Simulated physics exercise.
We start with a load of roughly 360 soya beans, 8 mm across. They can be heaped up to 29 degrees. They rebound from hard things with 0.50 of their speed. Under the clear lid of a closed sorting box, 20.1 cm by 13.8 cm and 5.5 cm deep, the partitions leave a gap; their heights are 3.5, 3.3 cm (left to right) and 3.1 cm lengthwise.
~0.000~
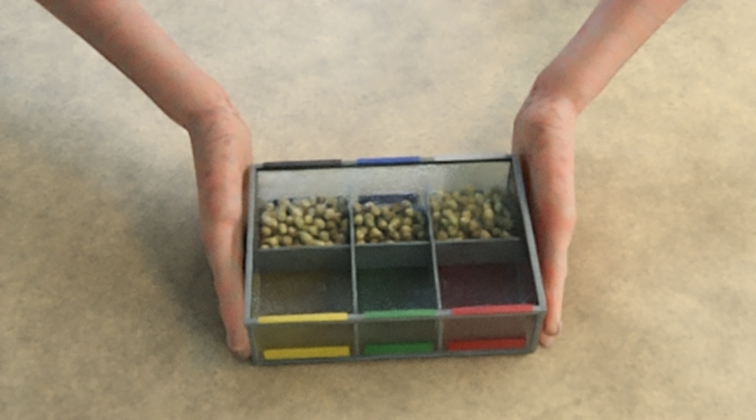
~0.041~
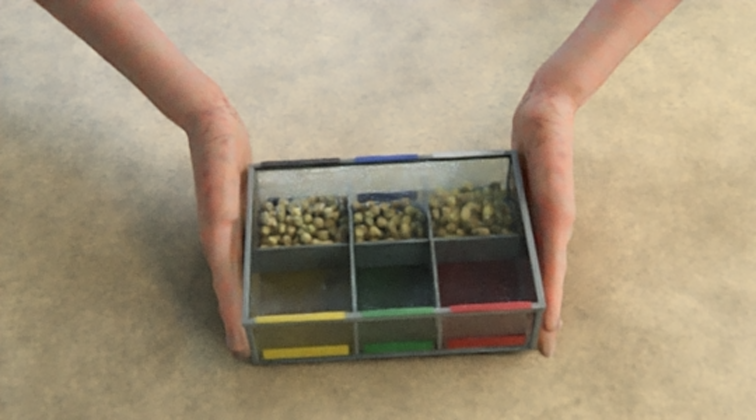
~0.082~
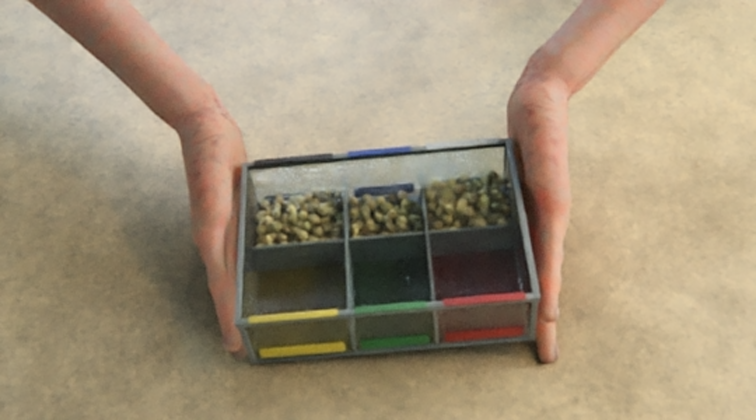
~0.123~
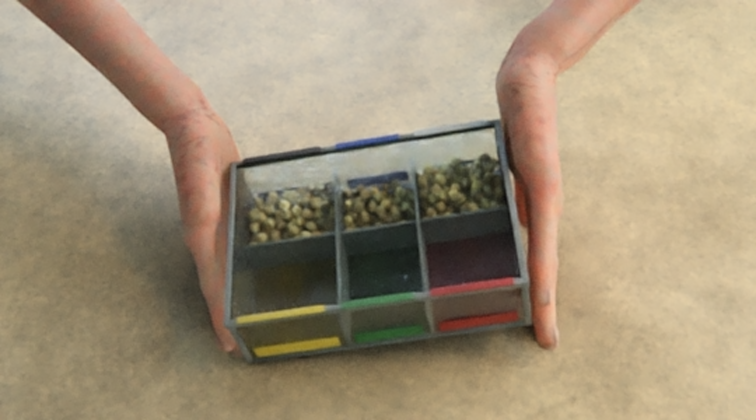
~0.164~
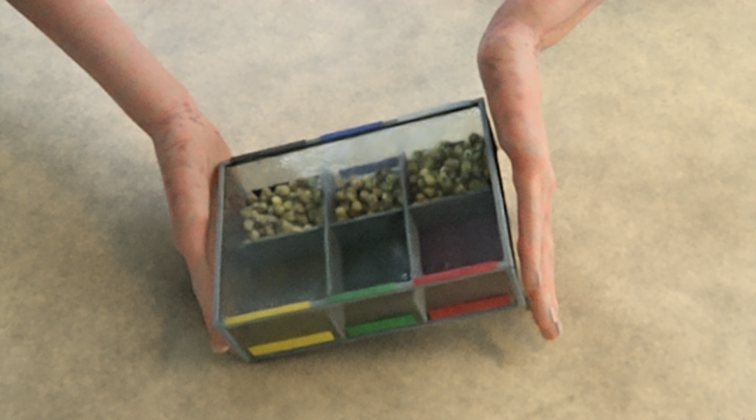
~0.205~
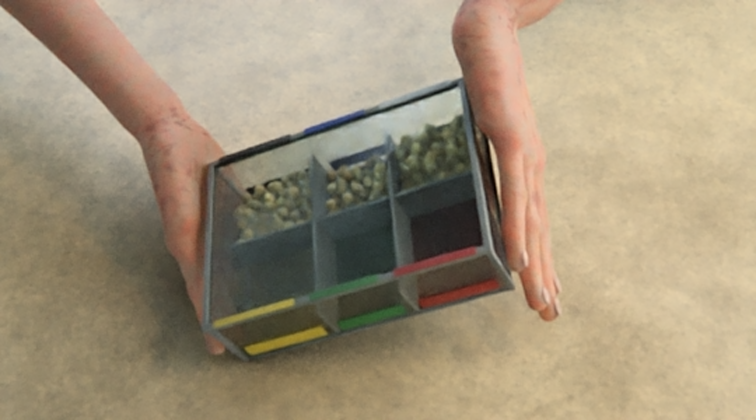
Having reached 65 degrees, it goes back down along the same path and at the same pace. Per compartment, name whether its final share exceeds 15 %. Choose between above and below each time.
Red: Below, blue: Above, green: Below, yellow: Below, white: Above, black: Above.
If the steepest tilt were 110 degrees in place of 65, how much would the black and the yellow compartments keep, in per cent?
Black 50 %, yellow 45 %.
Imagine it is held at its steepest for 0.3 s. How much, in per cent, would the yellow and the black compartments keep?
Yellow 10, black 45.
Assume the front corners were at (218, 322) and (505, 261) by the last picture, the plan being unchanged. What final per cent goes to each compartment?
Final shares: Red 0%, blue 25%, green 0%, yellow 5%, white 30%, black 45%.
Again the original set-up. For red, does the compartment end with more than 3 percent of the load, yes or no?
As for red, not so.
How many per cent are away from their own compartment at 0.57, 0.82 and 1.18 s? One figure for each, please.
About 10, 20, 20.
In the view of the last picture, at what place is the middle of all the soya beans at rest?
Close to pixel (339, 231).
After 0.57 s, tilt 63 degrees; blue 25 %, white 30 %, black 40 %.
After 0.82 s, tilt 24 degrees; blue 25 %, yellow 5 %, white 25 %, black 45 %.
After 1.18 s, tilt 0 degrees; blue 25 %, yellow 5 %, white 25 %, black 45 %.
By 1.8 s all is still; red 0 %, blue 25 %, green 0 %, yellow 5 %, white 25 %, black 45 %.
